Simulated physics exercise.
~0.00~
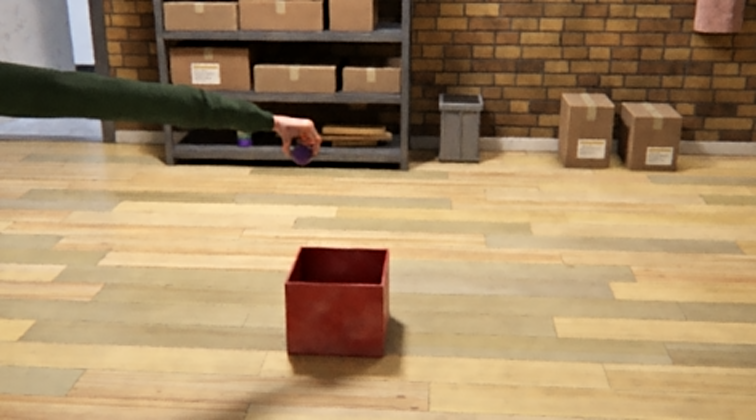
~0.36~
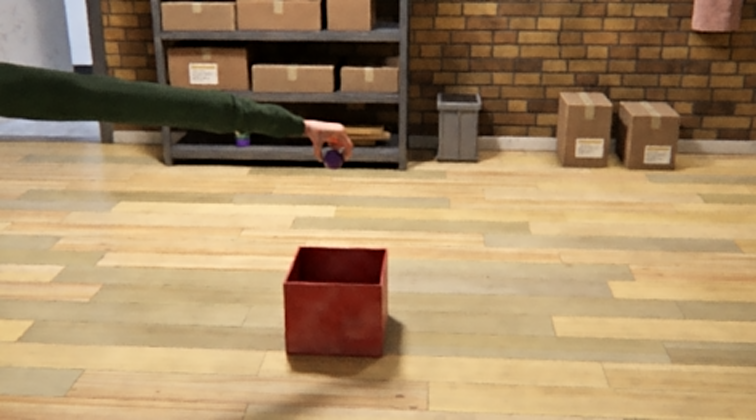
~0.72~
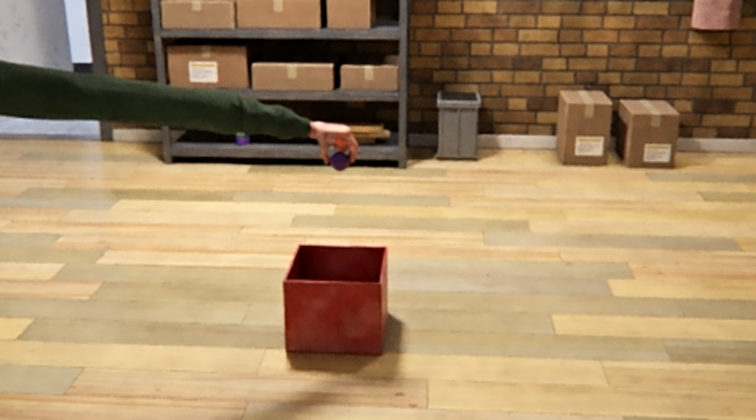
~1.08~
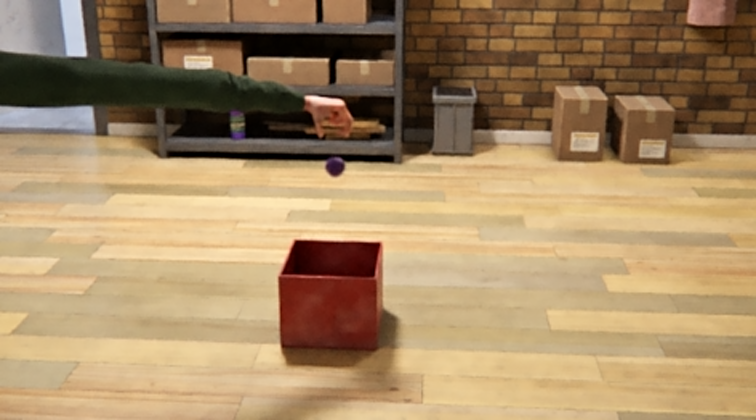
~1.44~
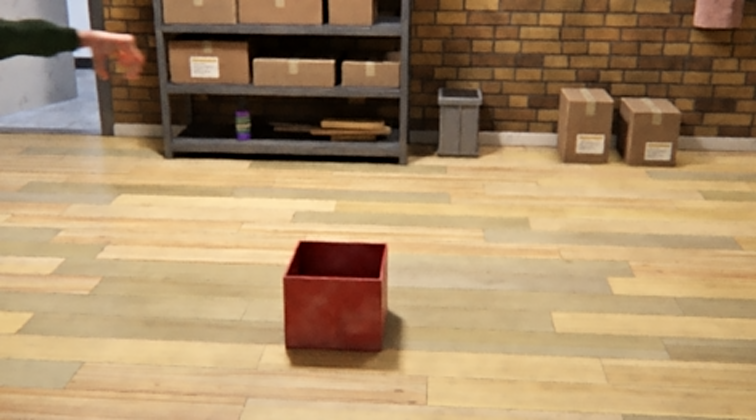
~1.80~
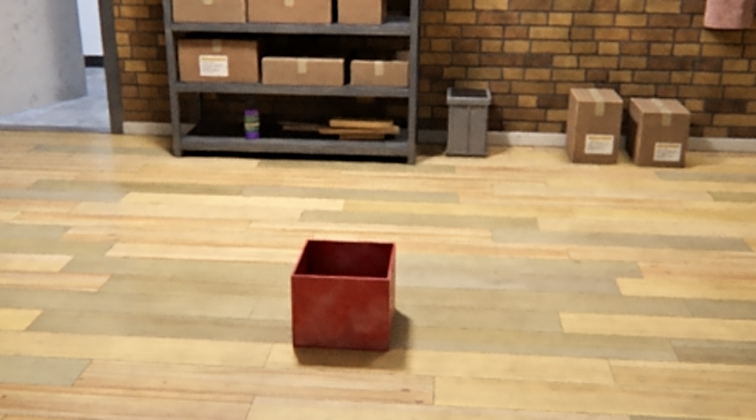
At the start, an arm in a dark green sleeve reaches in from the left, holding a small purple onion above a wooden floor where an open red container sits. Shelves of cardboard boxes, a grey bin and a brick wall stand behind. The hand moves a little to the right until the onion is above the container. The fingers then let go, and the onion drops below the open hand. The arm draws back to the left and leaves the view. The onion lands inside the container, hidden by its walls, while the container stays in place.
